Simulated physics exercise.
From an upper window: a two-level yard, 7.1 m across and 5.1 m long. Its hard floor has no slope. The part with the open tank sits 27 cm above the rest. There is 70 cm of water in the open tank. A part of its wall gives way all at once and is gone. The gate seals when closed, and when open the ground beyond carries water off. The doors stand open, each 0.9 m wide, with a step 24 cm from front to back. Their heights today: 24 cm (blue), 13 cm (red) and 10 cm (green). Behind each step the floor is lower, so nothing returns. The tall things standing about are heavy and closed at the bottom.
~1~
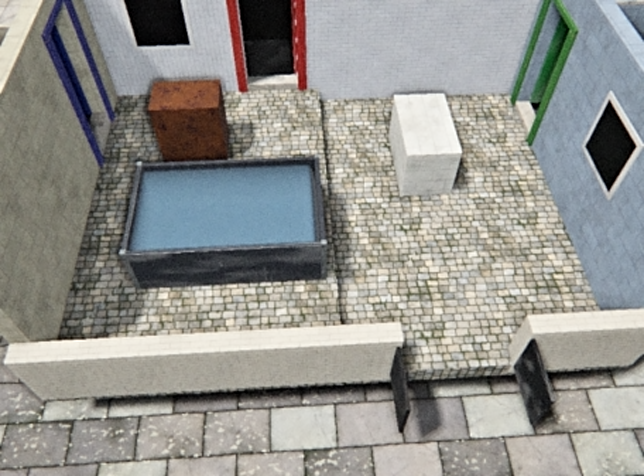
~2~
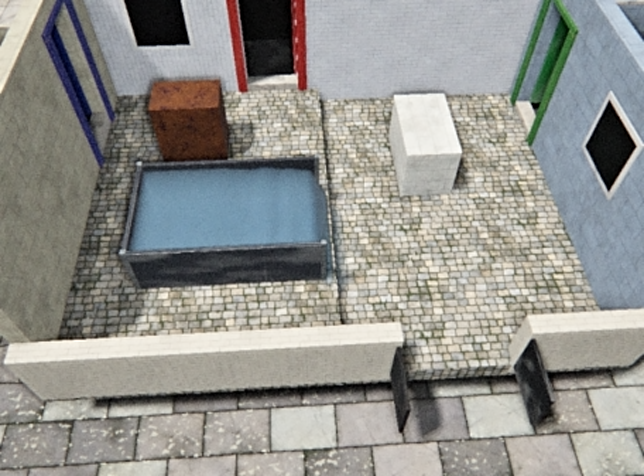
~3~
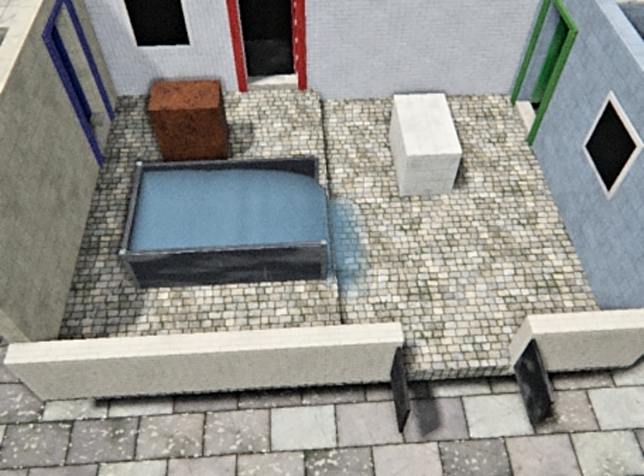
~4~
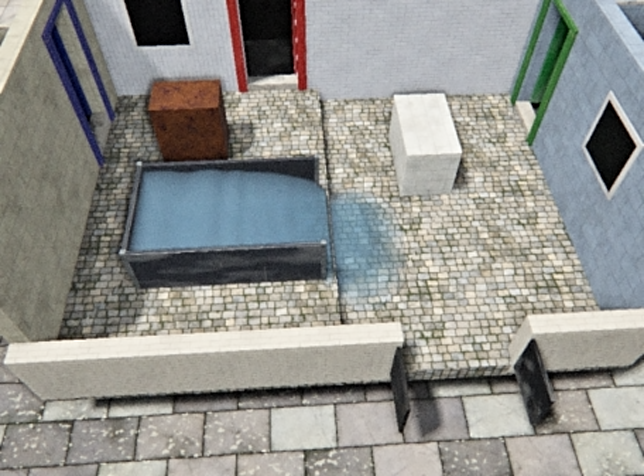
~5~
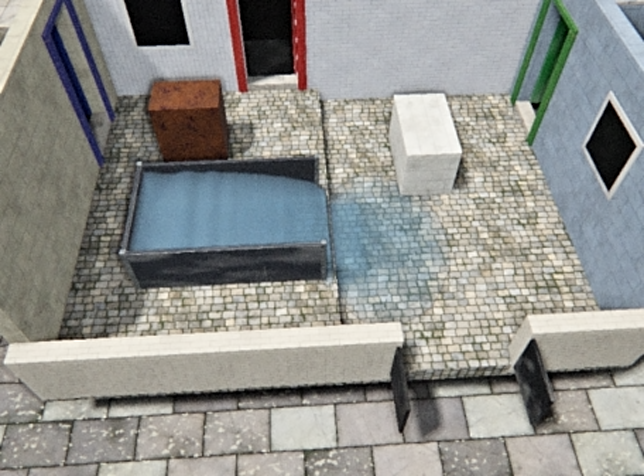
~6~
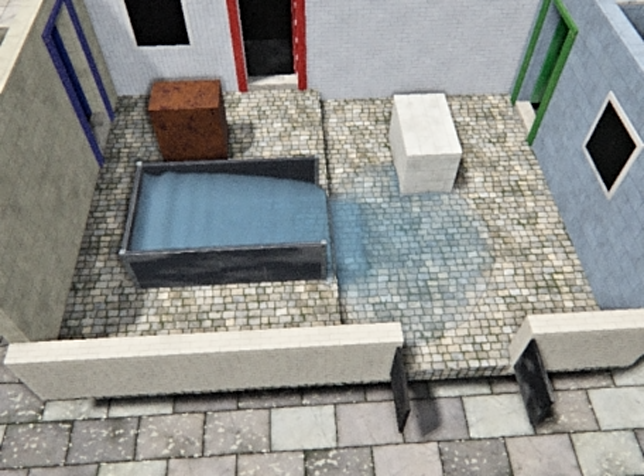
Water pouring from the right side of a dark open tank and spreading across a walled stone-paved yard toward a white block.
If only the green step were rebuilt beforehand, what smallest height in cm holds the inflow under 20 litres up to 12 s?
About 13 cm.
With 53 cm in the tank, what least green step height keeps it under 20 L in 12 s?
Then roughly 8.5 cm.
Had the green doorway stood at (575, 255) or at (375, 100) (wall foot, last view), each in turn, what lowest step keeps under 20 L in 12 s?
About 29 and 12.5 cm.
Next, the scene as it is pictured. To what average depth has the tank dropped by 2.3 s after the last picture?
Some 17 cm.
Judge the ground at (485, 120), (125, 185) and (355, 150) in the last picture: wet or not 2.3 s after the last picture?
In turn: Wet, still dry, flooded.
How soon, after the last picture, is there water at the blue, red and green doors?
Blue not within the 12 s, red not within the 12 s, green 1.1 s.
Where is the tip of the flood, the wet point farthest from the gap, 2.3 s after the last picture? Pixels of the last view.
At about (506, 95).
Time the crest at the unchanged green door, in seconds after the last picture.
At about 5.5 s.
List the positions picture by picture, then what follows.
The first frame shows still water, 70 cm deep, in the open tank at (227, 206); the green door at (539, 75) is dry.
In the second frame, the gap is at (318, 224), the front 0.3 m out at (340, 285); the back of the open tank holds 70 cm.
In the third frame, water pours out at (318, 225) and has run 0.7 m, to (368, 265); about 15 cm deep outside, 70 cm at the back.
In the fourth frame, the front is at (401, 264), 1.2 m from the gap at (318, 226); 2.1 m2 of floor is wet, 70 cm left at the back.
In the fifth frame, water pours out at (318, 227) and has run 1.8 m, to (442, 245); about 8 cm deep outside, 68 cm at the back.
In the sixth frame, the gap is at (318, 227), the front 2.5 m out at (489, 252); the back of the open tank holds 61 cm; the green door at (539, 75), 4.5 m from the gap, is still 2.3 m from the nearest water.
Then, 0.7 s after the last picture water covers 35 % of the floor, deepest (36 cm) near (552, 205); it has not reached the green door.
Then, 2.3 s after the last picture water covers 50 % of the floor, deepest (36 cm) near (608, 341); 9 cm at the green door, 0 litres in over its 10 cm step.
Then, 11.3 s after the last picture water covers 55 % of the floor, deepest (12 cm) near (490, 158); 12 cm at the green door, 42 litres in over its 10 cm step.
At the green door as built, the water peaked near 17 cm, 5.5 s after the last picture.
With a step of 11 cm, 32 litres would have come in within the 12 s; with 14.5 cm, 12 litres. So under 20 litres takes about 13 cm.
